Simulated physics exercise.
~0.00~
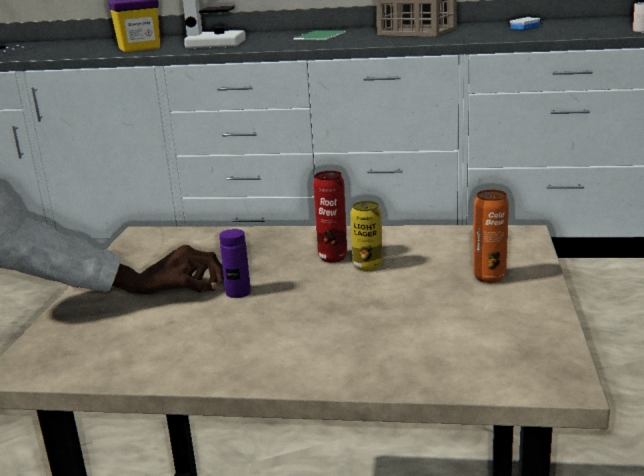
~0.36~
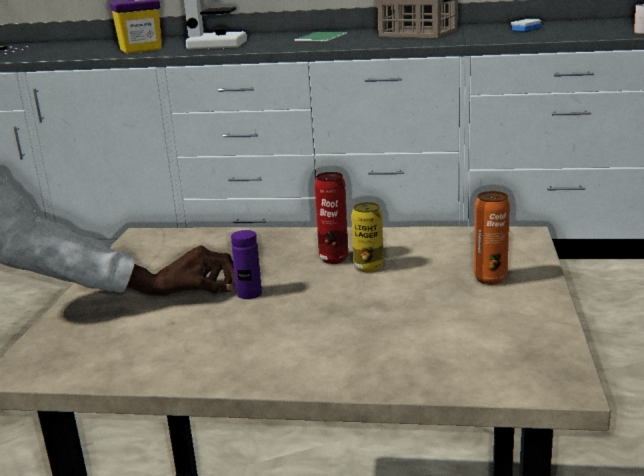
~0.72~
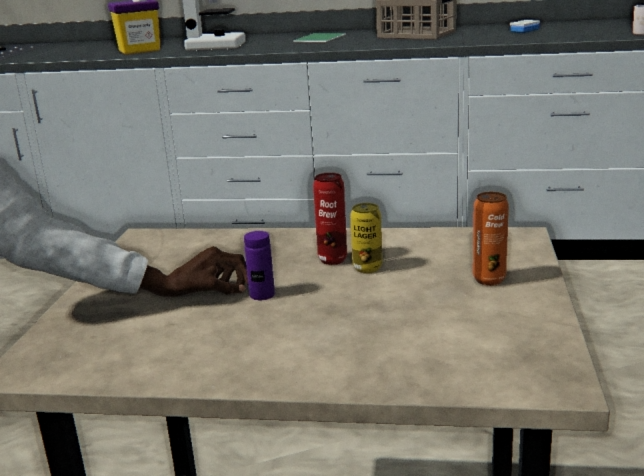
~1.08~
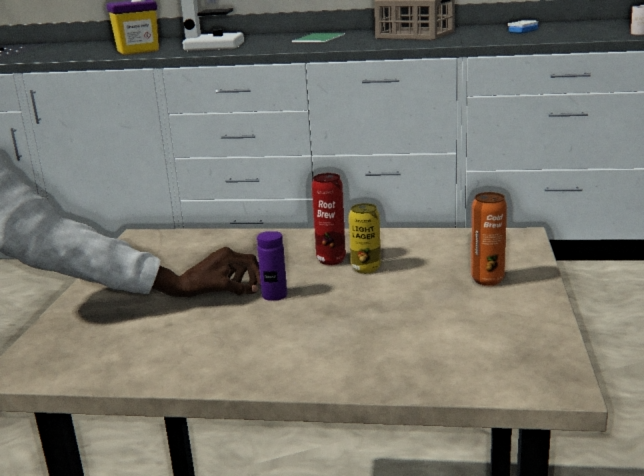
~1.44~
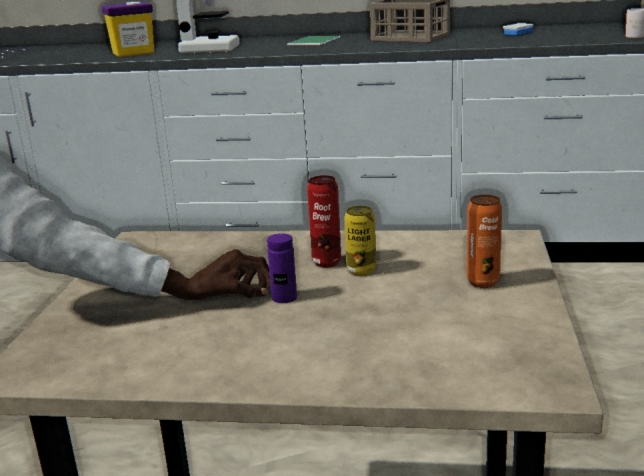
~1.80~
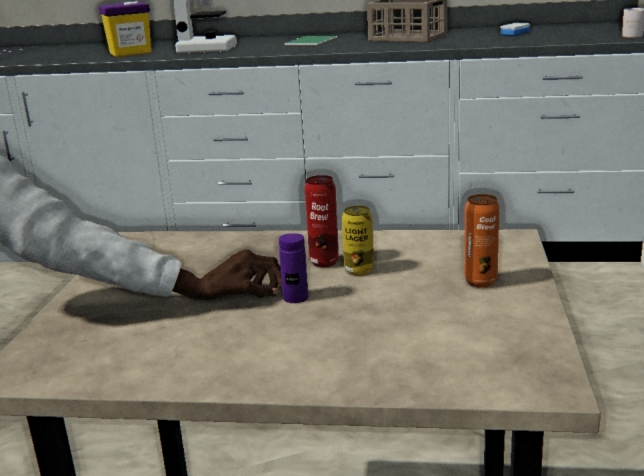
A dark-skinned hand in a grey sleeve reaches in from the left and pushes a small purple shaker across a stone-topped table. The view is from slightly above, swaying a little, with pale cabinets and a dark counter behind. A tall red can and a shorter yellow one stand together near the middle, and an orange can stands to the right. The fingers stay against the shaker as it slides slowly rightward, upright all the way. It ends still standing, just in front of the red can, with the hand beside it and the cans unmoved.
